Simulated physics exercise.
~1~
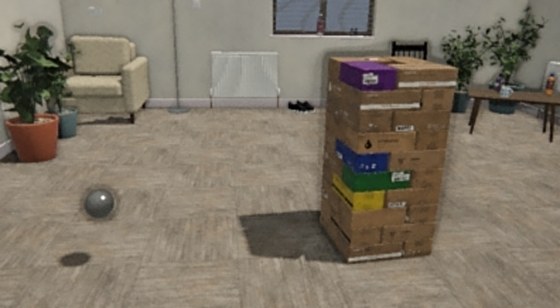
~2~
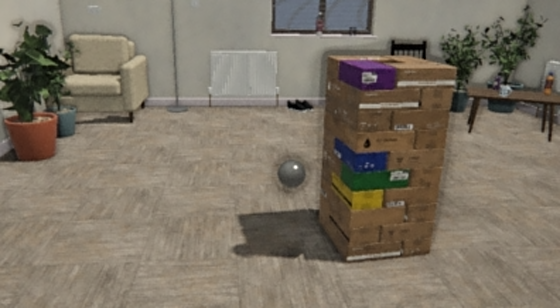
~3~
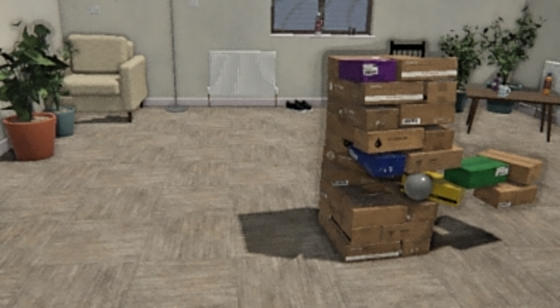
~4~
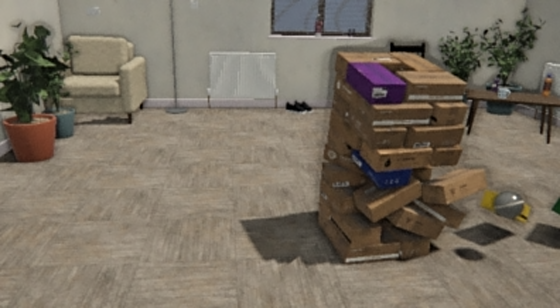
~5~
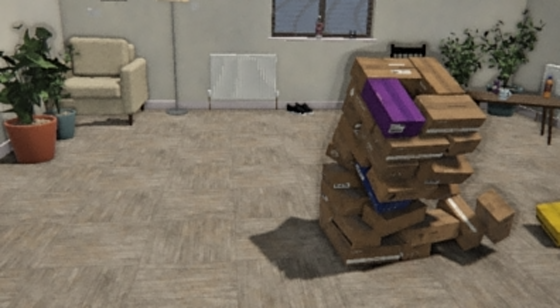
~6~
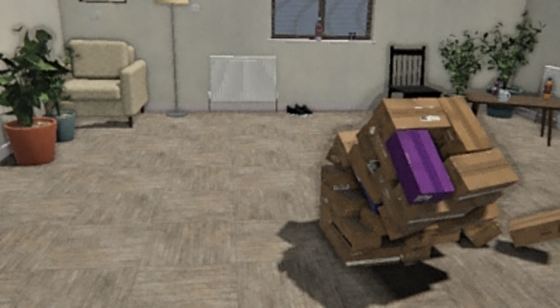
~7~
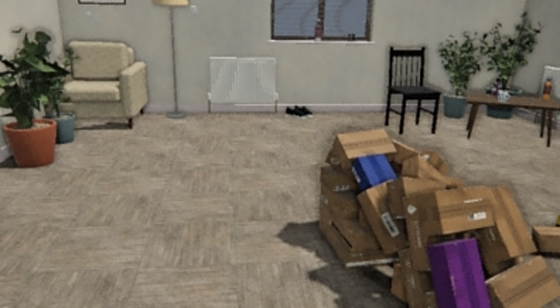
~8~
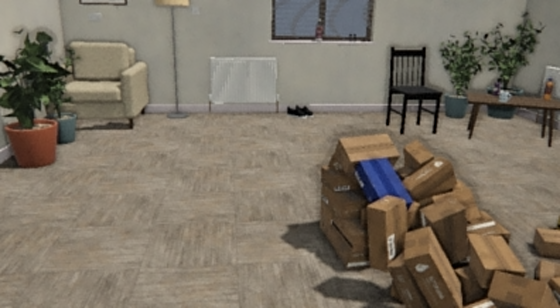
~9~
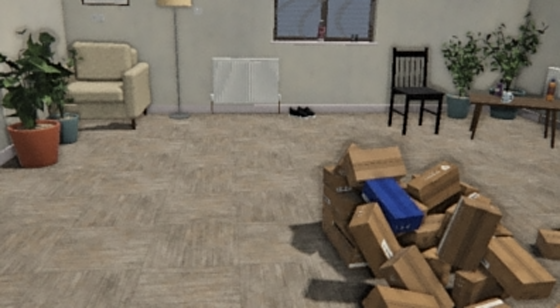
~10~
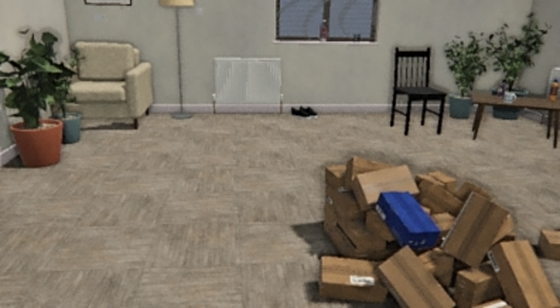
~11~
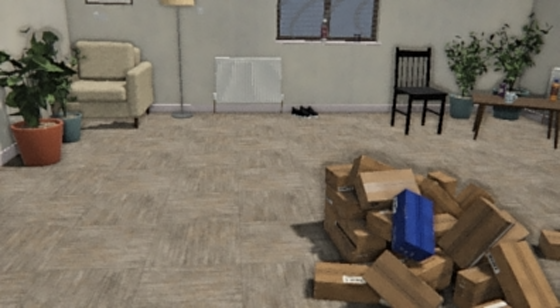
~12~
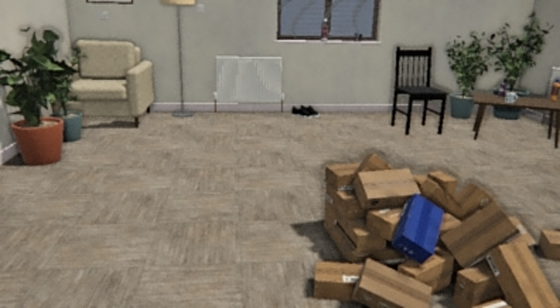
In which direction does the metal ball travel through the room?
The ball travels to the right, flying in from the left side and carrying on past the tower after striking it.
In a living room with an armchair, potted plants and a radiator, a slightly swaying view faces a tall tower of brown cardboard boxes, with a purple one near the top and blue, green and yellow ones lower down. A grey metal ball flies in from the left and smashes into the lower part of the tower. The green and yellow boxes shoot out to the right along with the ball. The weakened tower sags, leans right and collapses, the purple box tumbling down with it. It ends as a heap of boxes, the blue one lying tilted on top.
